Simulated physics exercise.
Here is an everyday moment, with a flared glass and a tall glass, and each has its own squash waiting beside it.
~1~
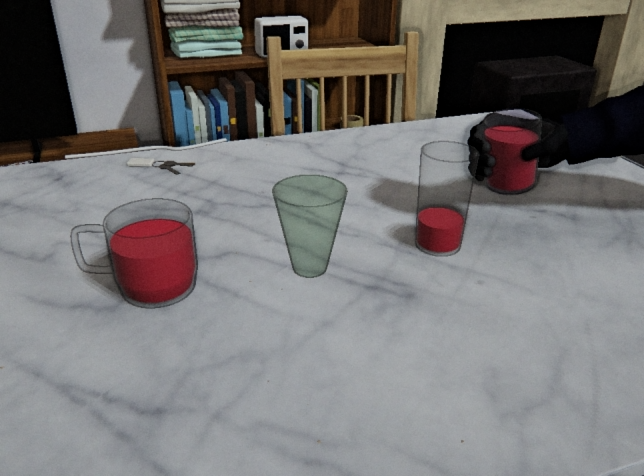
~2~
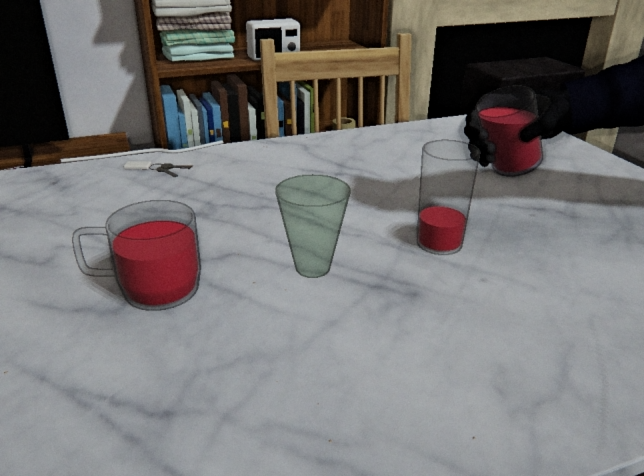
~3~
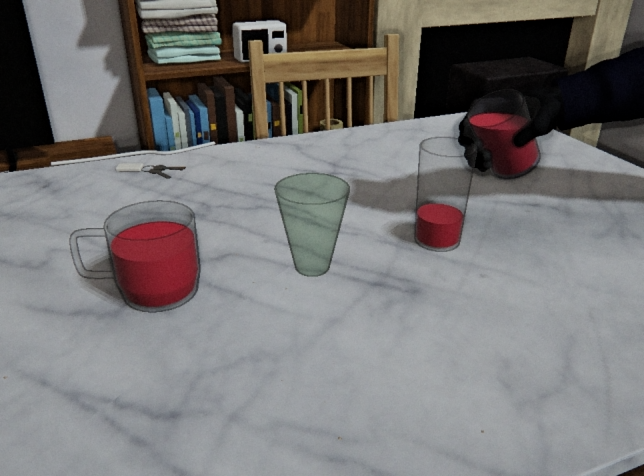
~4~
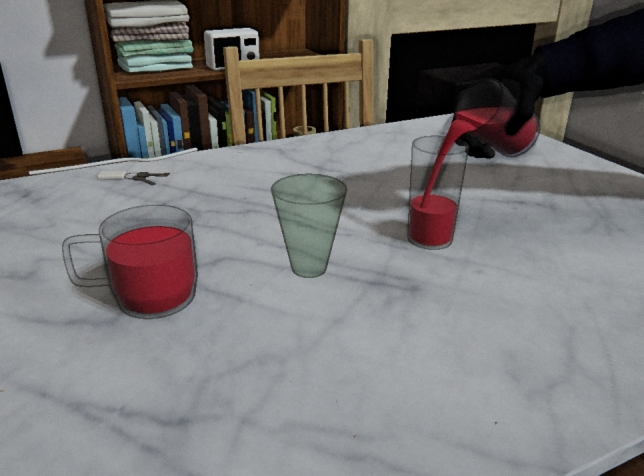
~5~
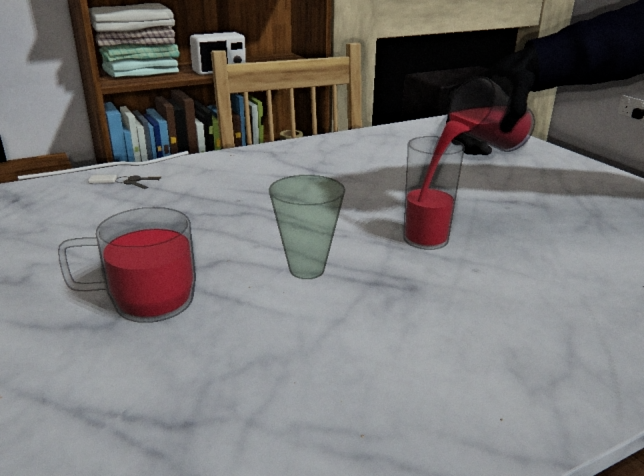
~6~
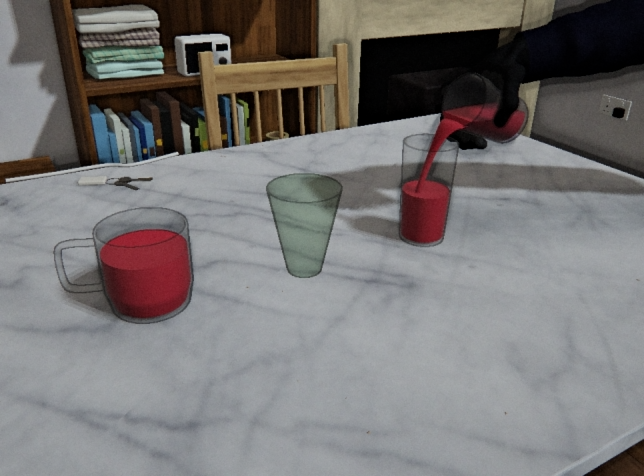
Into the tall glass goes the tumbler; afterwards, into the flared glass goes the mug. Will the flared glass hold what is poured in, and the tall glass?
In the end the flared glass ends up brimming over; the tall glass ends up with all of it.
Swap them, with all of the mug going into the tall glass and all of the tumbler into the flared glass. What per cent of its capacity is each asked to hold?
The first one is at 120 per cent, the second at 70 per cent.
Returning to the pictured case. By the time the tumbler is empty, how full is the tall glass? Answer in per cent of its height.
Near 80 in a hundred.
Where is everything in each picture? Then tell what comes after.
A hand has the tumbler; tumbler (511, 150) about three quarters full; mug (153, 251) about two thirds full; tall glass (444, 198) about a quarter full; flared glass (310, 227) empty, in the first picture.
The tumbler is tipped; tumbler (511, 131) tipped 25° with all of its load; tall glass about a quarter full, surface at (443, 217), in the second picture.
The tumbler is tipped; tumbler (505, 134) tipped 30° with all of its load; tall glass (443, 193) about a quarter full, in the third picture.
The stream is running; tumbler (498, 119) tipped 55° with nearly all of its load; tall glass about a third full, surface at (434, 205), in the fourth picture.
The stream is running; tumbler (492, 116) tipped 60° with about three quarters of its load; flared glass (307, 227) empty, in the fifth picture.
The stream is running; tumbler (484, 110) tipped 65° with about two thirds of its load; mug about two thirds full, surface at (144, 249); tall glass about half full, surface at (426, 190); flared glass (304, 225) empty, in the sixth picture.
Shortly, the tall glass is about two thirds full.
Then, the tall glass is about three quarters full.
At the finish, the flared glass is full to the brim, some went over its rim; the tall glass is about three quarters full.
